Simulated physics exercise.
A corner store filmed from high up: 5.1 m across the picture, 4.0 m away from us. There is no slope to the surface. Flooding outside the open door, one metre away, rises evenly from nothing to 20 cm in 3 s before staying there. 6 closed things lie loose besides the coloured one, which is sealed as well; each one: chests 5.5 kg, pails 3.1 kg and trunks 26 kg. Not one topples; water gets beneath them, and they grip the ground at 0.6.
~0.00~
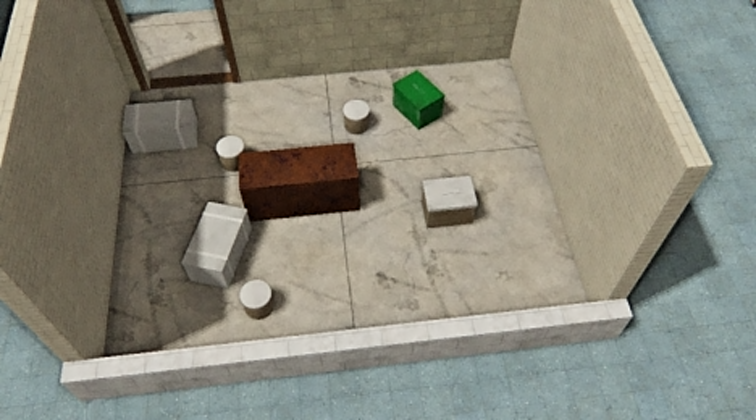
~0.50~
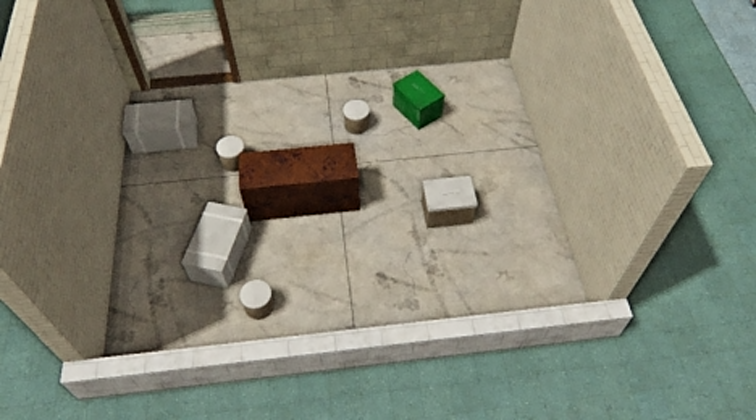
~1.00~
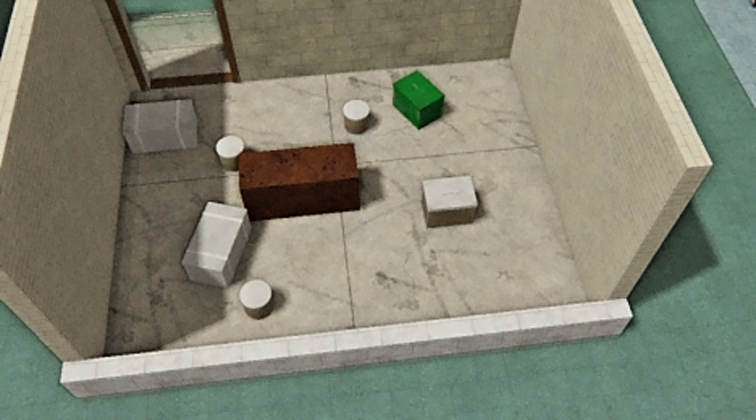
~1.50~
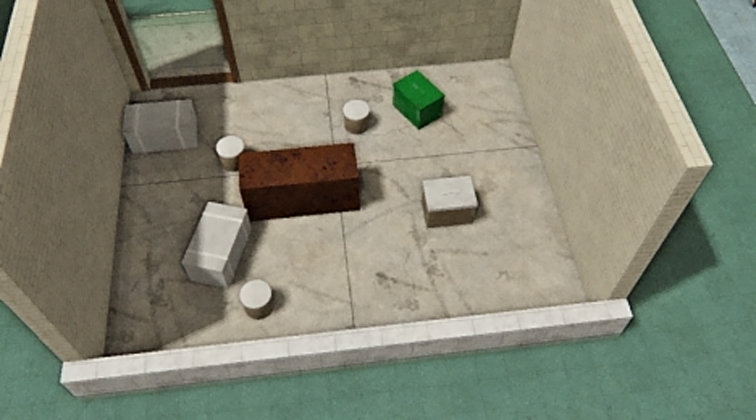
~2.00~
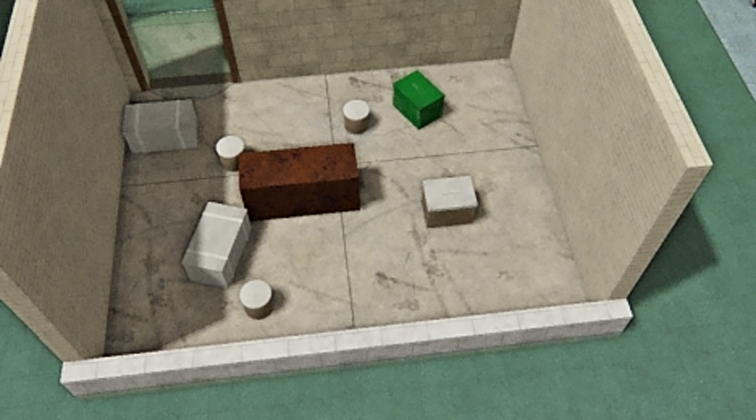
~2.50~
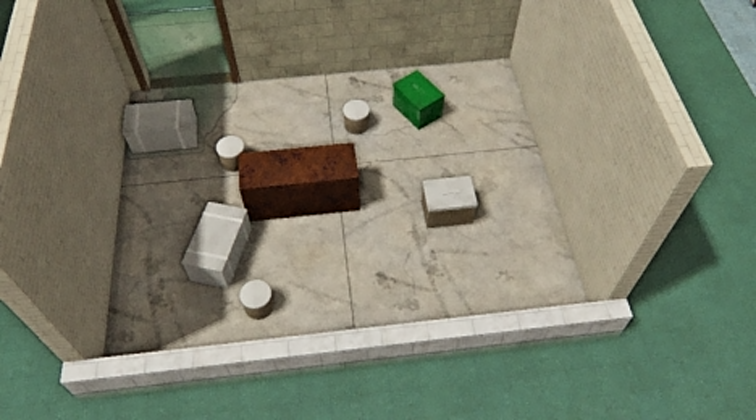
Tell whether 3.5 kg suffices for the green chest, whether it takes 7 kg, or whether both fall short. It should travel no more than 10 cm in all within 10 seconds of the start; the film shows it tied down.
The heavier option is essential.
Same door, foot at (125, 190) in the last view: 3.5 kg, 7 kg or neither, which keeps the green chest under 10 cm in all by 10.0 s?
Okay, so both masses fail.
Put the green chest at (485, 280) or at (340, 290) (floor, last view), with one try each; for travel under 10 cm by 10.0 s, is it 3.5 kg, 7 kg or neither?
First try none suffices, second try none suffices.
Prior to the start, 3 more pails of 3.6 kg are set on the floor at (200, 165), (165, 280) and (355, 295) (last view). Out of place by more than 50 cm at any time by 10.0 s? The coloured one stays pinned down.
Note, in sequence: Exceeded, exceeded, exceeded.
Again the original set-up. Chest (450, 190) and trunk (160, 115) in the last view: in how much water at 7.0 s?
1 and 12 cm.
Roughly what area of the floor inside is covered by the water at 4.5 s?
Roughly 6.0 m2 of it is wet.
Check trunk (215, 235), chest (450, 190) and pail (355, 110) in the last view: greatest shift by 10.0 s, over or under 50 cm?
Reading the three in turn gives surpassed, not surpassed and not surpassed.
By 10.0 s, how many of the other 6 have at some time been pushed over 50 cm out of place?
Count: 4.
After 3.5 s the green chest would be 0 cm from its start with 3.5 kg and 0 cm from its start with 7 kg; 0 cm of water round it then.
After 4.5 s the green chest would be 0 cm from its start with 3.5 kg and 0 cm from its start with 7 kg; 0 cm of water round it then.
After 7.0 s the green chest would be 34 cm from its start with 3.5 kg and 0 cm from its start with 7 kg; 2 cm of water round it then.
After 10.0 s the green chest would be 39 cm from its start with 3.5 kg and 0 cm from its start with 7 kg; 3 cm of water round it then.
